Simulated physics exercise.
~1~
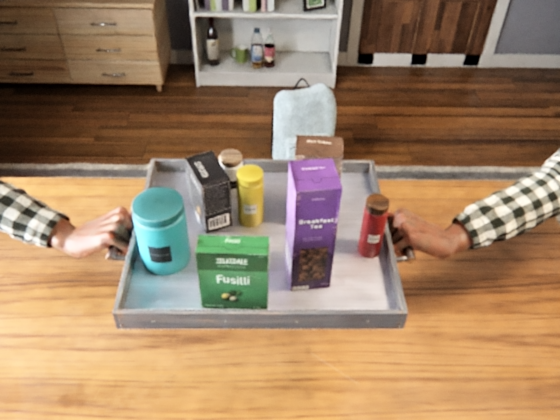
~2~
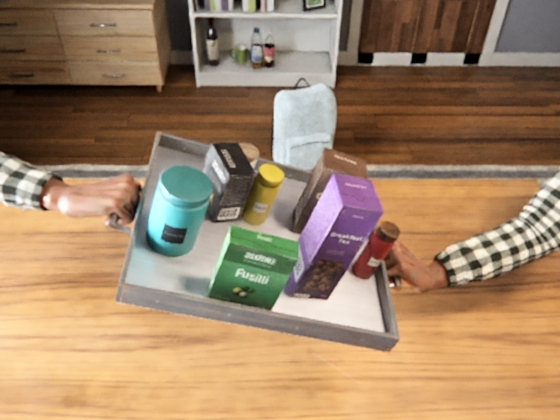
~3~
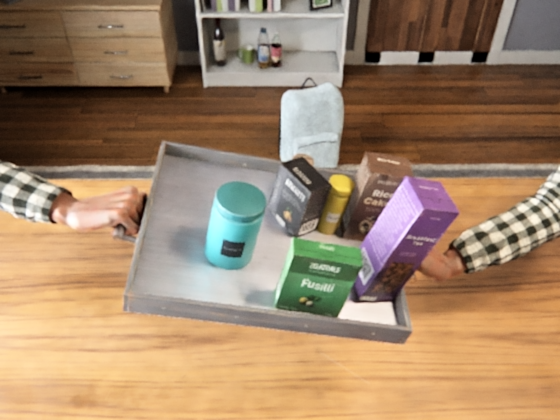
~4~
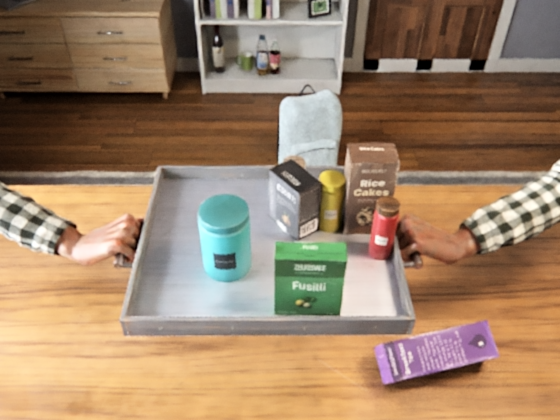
Above a wooden table, two hands tilt a tray rightward, then level it, losing the purple carton.
